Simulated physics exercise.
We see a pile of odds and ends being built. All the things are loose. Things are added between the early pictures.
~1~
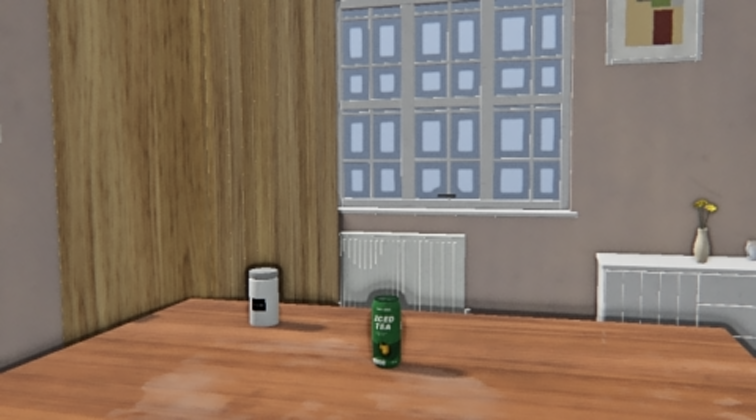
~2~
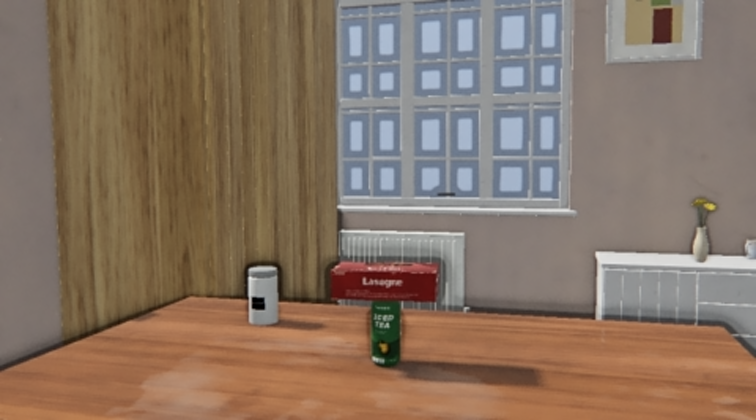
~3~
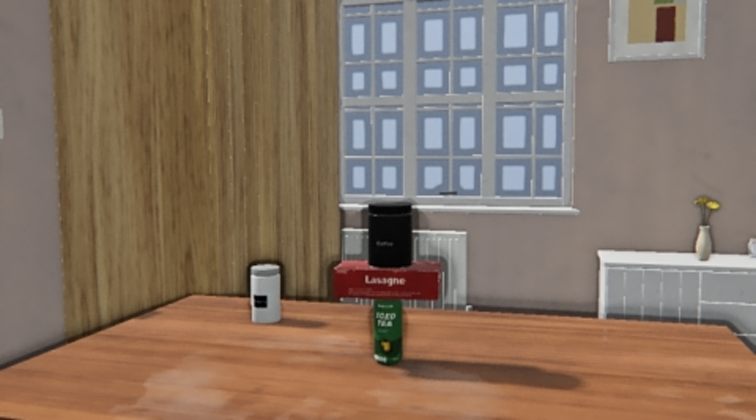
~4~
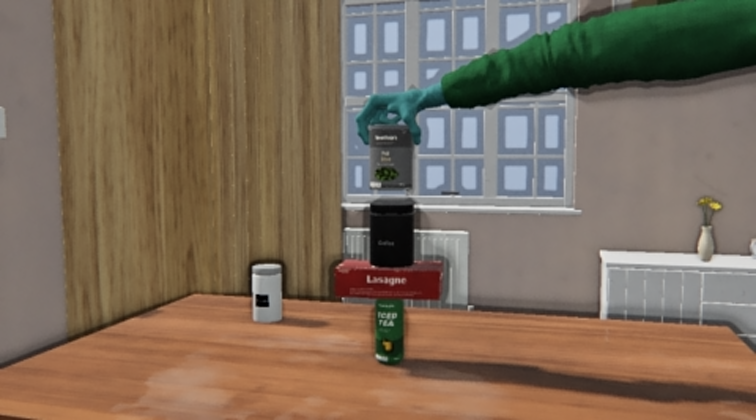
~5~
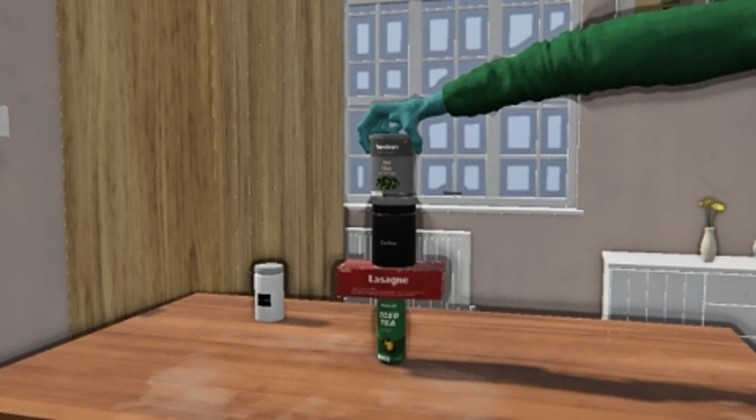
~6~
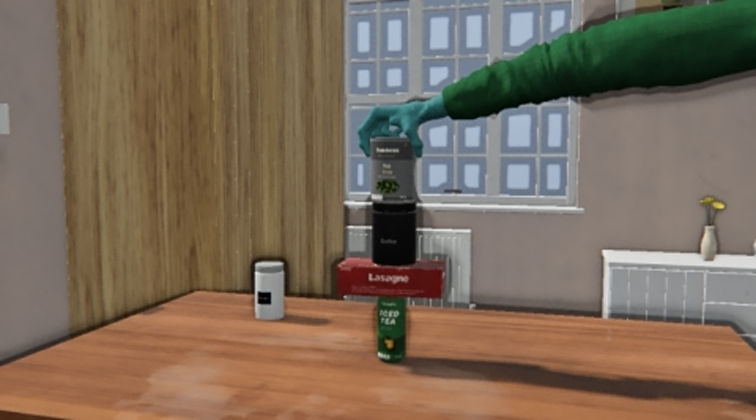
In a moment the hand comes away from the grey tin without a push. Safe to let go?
The pile keeps its balance.
Then, 0.40 s later than the last frame, all is still.
Then, 0.90 s later than the last frame, grey tin resting near (392, 171).
When it is over, all 5 as before. End places, in pixels of the last picture, grey tin near (392, 171). The pile stays up.
